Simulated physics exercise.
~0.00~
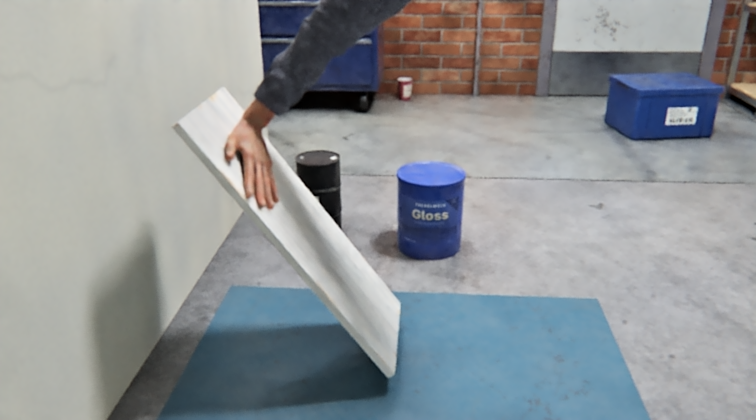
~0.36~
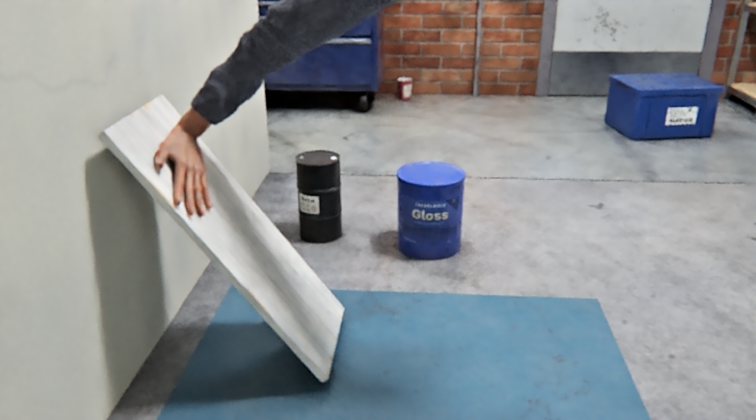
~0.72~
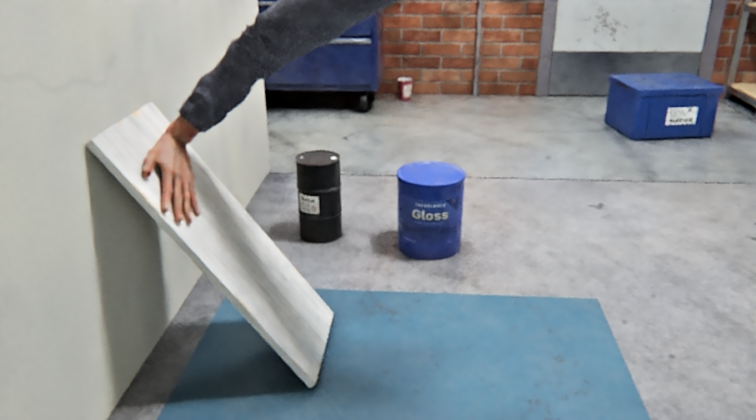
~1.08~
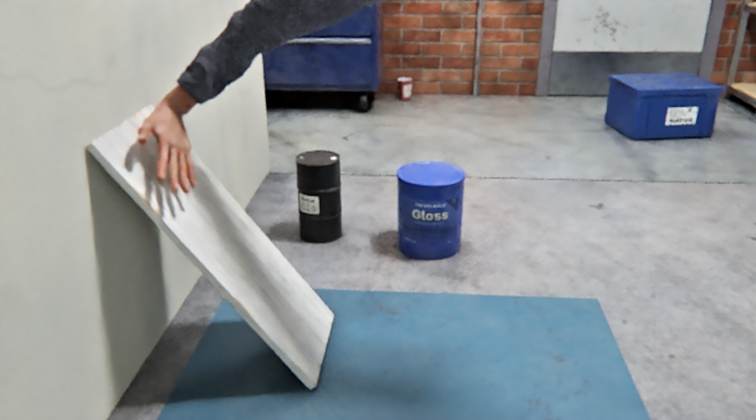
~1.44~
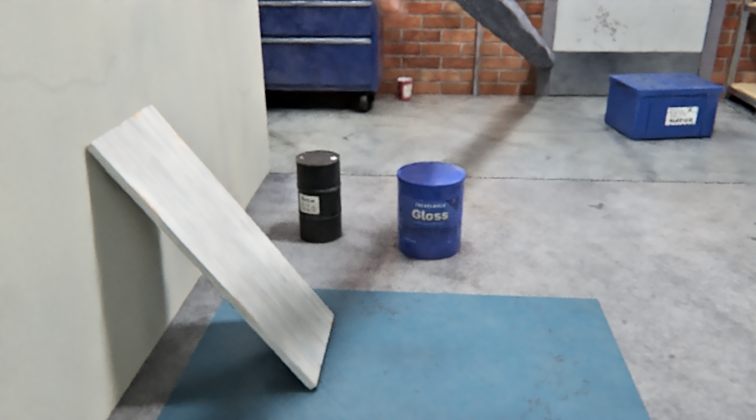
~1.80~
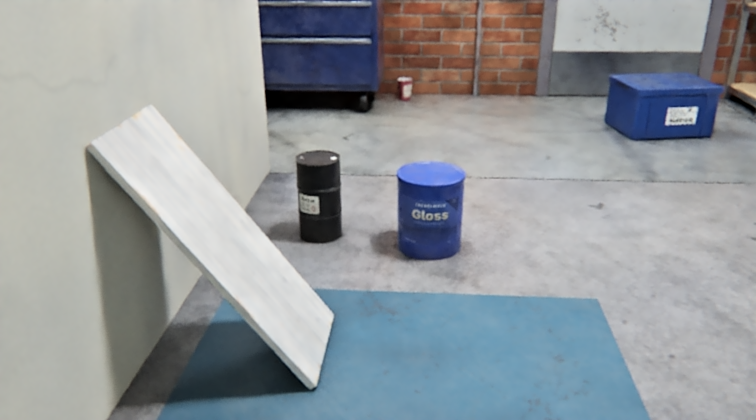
A hand leans a white board against the wall, lets go, and it stays leaning.
